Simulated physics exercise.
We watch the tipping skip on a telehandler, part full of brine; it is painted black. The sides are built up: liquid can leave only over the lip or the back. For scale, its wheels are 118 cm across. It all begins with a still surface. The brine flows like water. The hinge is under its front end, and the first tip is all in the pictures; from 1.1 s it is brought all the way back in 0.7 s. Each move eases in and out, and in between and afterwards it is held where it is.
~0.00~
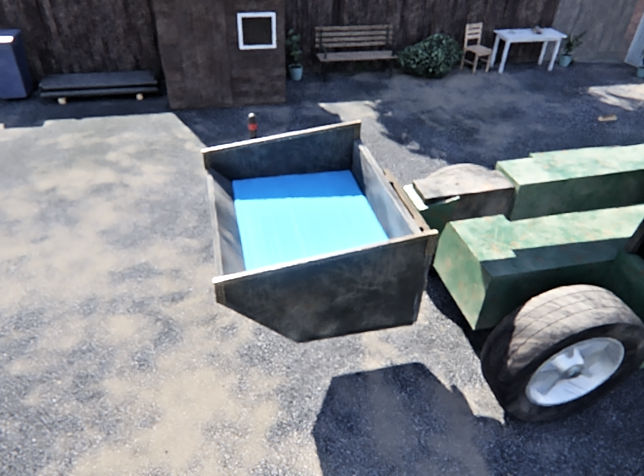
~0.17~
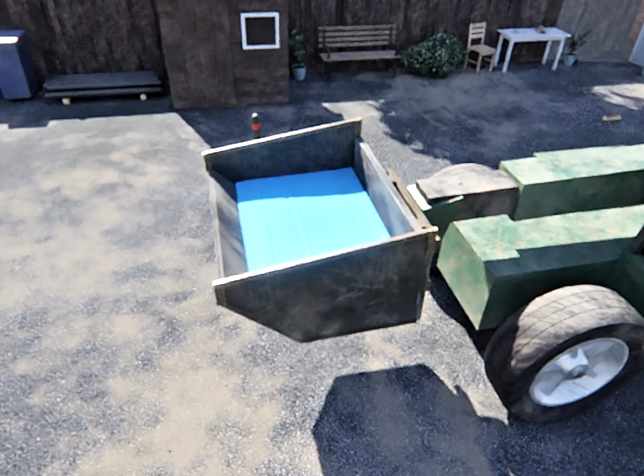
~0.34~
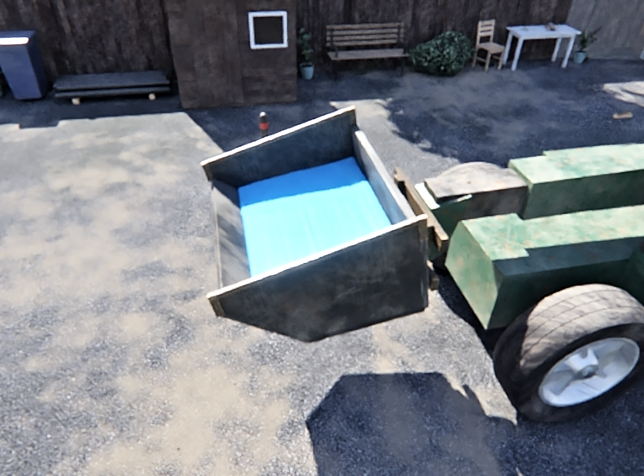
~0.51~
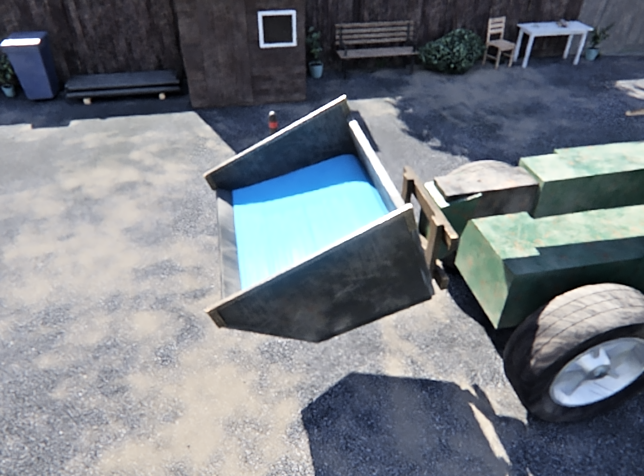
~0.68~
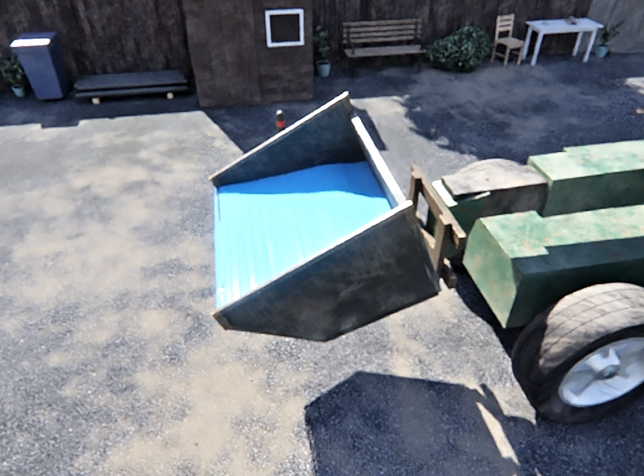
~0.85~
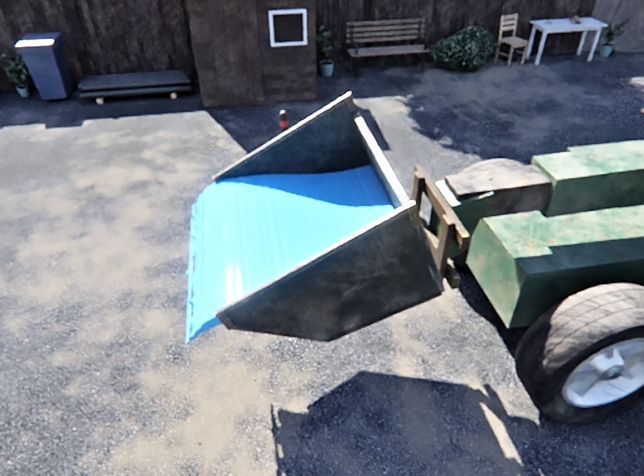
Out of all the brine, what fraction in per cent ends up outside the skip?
Some 45 per cent goes overboard.
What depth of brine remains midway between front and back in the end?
About 12 cm.
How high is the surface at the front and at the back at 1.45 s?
About 28 cm in front and 0 cm behind.
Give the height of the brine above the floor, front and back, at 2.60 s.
Front 16 cm, back 20 cm.
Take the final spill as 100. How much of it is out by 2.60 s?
Some 90 per cent by then.
Then, 1.45 s in, the skip is at 11° forwards, the surface stands 0 cm at the back and 29 cm at the front; 36 per cent has gone, over the front.
Then, 2.05 s in, the surface stands 41 cm at the back and 17 cm at the front; 38 per cent has gone, over the front.
Then, 2.60 s in, the surface stands 20 cm at the back and 15 cm at the front; 38 per cent has gone, over the front.
Then, 4.68 s in, 45 per cent has gone, over the front, 182 of 403 litres.
